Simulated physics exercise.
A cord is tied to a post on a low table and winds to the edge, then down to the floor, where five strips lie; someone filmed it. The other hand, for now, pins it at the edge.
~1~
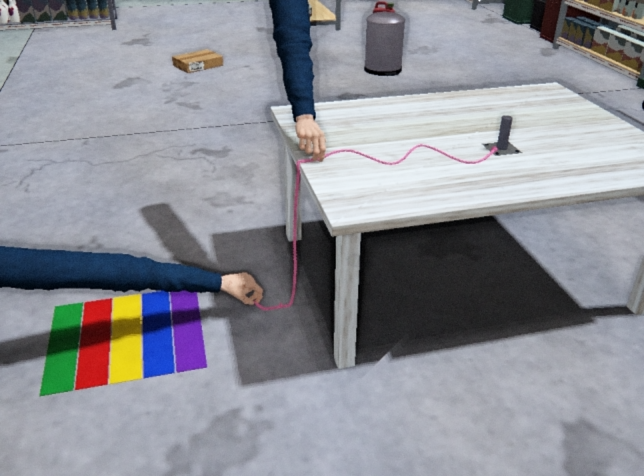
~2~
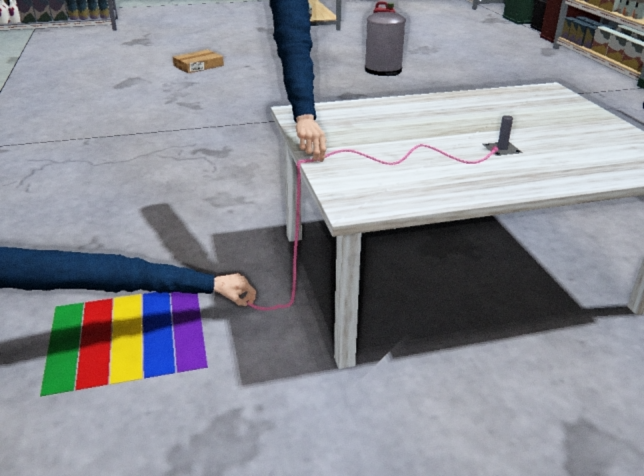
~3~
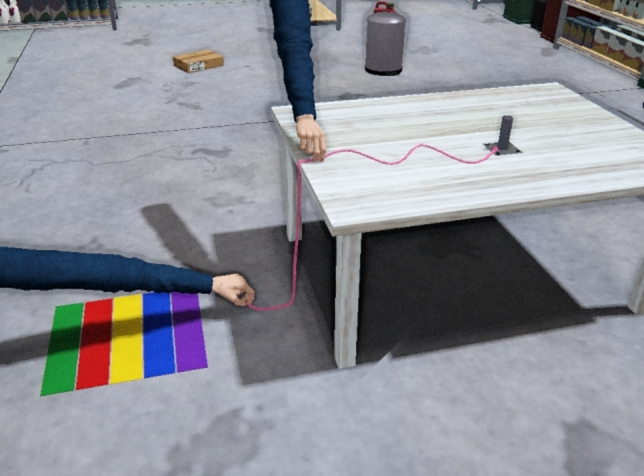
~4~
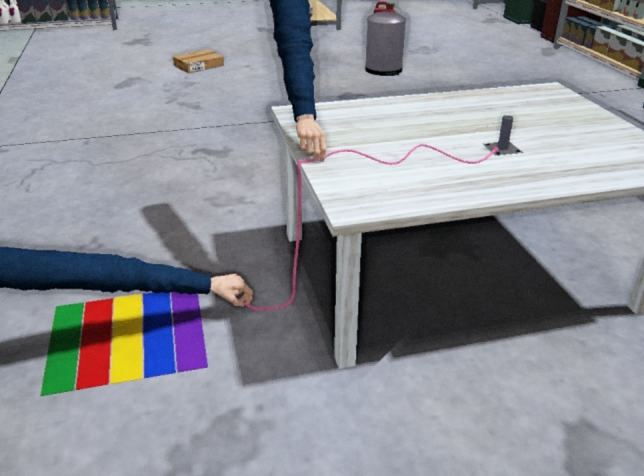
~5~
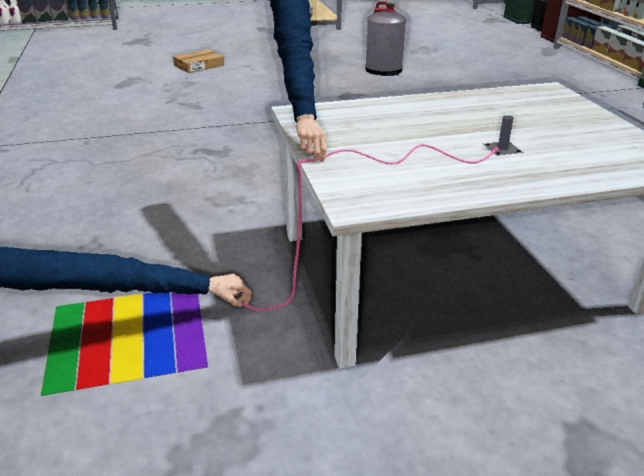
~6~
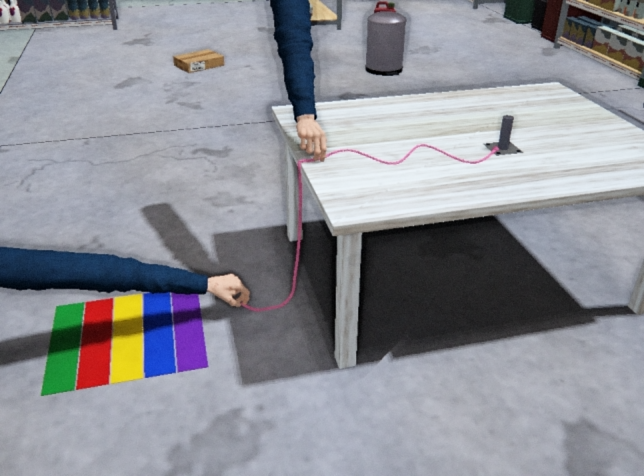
A hand low on the left, gripping the end of a pink cord, shifts very slightly left toward five coloured strips on the floor. Another hand keeps the cord pinned at the table's edge, and the wavy stretch running back to the dark post stays almost completely still.
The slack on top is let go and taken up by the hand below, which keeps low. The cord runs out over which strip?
The green one.
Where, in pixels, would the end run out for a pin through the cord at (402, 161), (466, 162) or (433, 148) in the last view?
Pixel spots, one per try: About (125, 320), (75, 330), (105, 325).
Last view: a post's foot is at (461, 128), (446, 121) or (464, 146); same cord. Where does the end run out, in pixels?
Places per try: (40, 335); (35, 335); (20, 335).
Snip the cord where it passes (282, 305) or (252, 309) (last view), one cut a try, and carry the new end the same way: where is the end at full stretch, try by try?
In order, around (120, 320) and (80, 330).
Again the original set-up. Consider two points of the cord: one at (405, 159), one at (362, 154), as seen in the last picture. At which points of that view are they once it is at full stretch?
First: (355, 160). Second: (299, 167).
A little later, end near (116, 323); over yellow.
Next, end near (82, 328); over red.
When it is tight, end near (61, 331); over green. It gets as far as the green strip.
